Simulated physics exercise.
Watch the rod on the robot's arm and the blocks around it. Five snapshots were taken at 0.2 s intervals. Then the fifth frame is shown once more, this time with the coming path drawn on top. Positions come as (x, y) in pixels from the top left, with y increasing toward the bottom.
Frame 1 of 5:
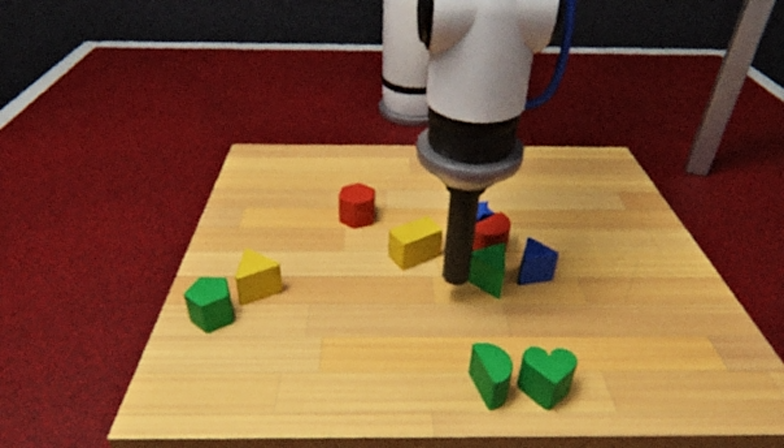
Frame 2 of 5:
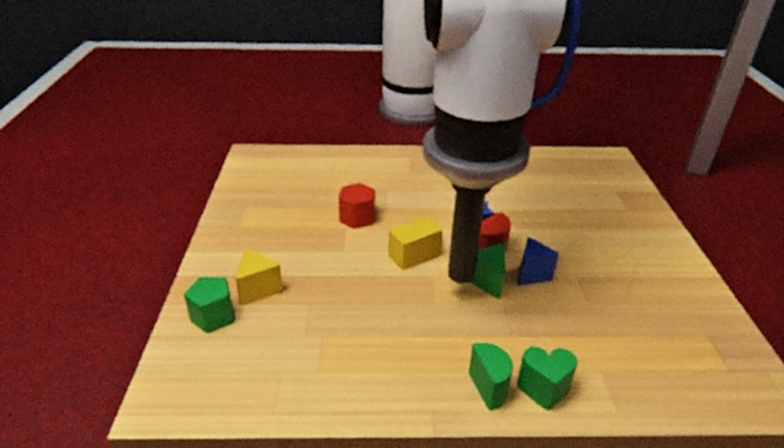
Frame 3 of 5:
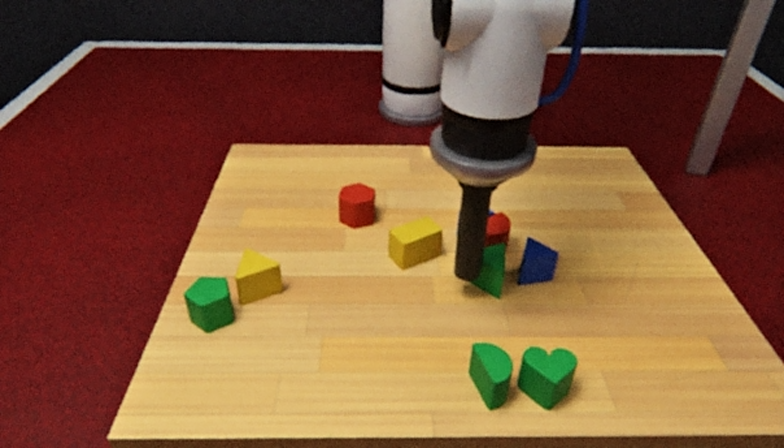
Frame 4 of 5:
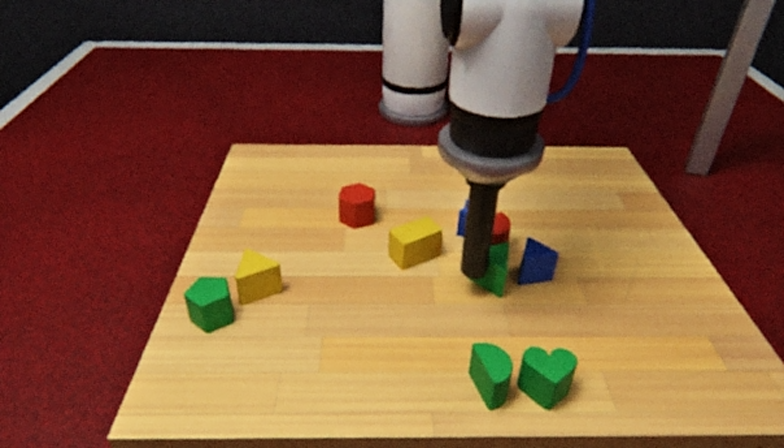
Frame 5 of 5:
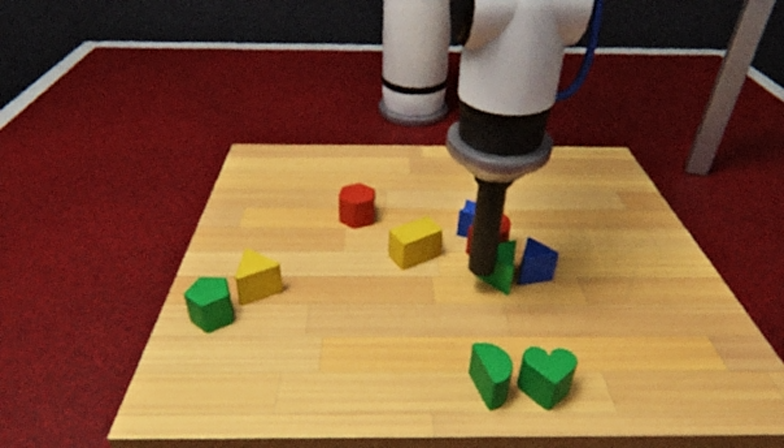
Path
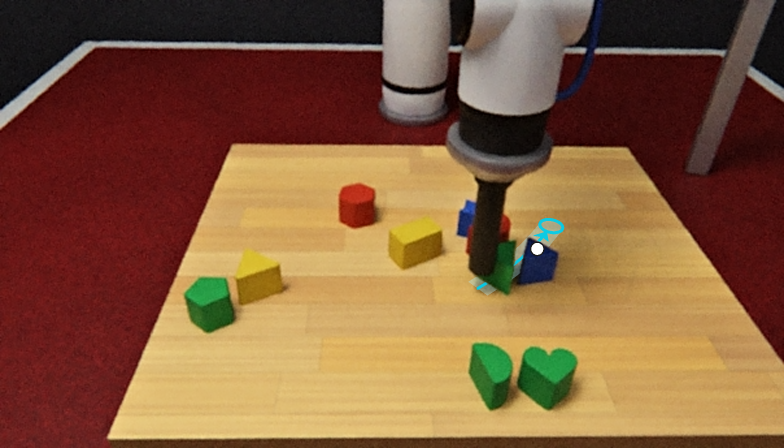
On a wooden table scattered with colourful blocks, a robot arm's dark rod moved slowly to the right against a green triangular block, nudging it slightly toward the blue triangular one.
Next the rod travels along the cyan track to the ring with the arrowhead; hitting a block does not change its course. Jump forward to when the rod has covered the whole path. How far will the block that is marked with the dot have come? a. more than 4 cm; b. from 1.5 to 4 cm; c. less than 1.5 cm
Letter b.
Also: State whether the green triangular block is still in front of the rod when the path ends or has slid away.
Slipped off.
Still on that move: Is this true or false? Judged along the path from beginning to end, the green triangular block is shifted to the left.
The statement is incorrect.
The line goes from (478, 288) through (522, 257) to (551, 226); the dot is on the blue triangular block.
One third of the way, rod (513, 248); green triangular block (536, 235), turned 20° clockwise; blue triangular block (555, 249), turned 15° clockwise.
Two thirds of the way, rod (538, 227); green triangular block (564, 222), turned 50° clockwise; blue triangular block (556, 249), turned 25° clockwise.
At the end, rod (555, 207); red half-round block unmoved; green triangular block (573, 219), turned 75° clockwise; blue triangular block (556, 249), turned 25° clockwise.
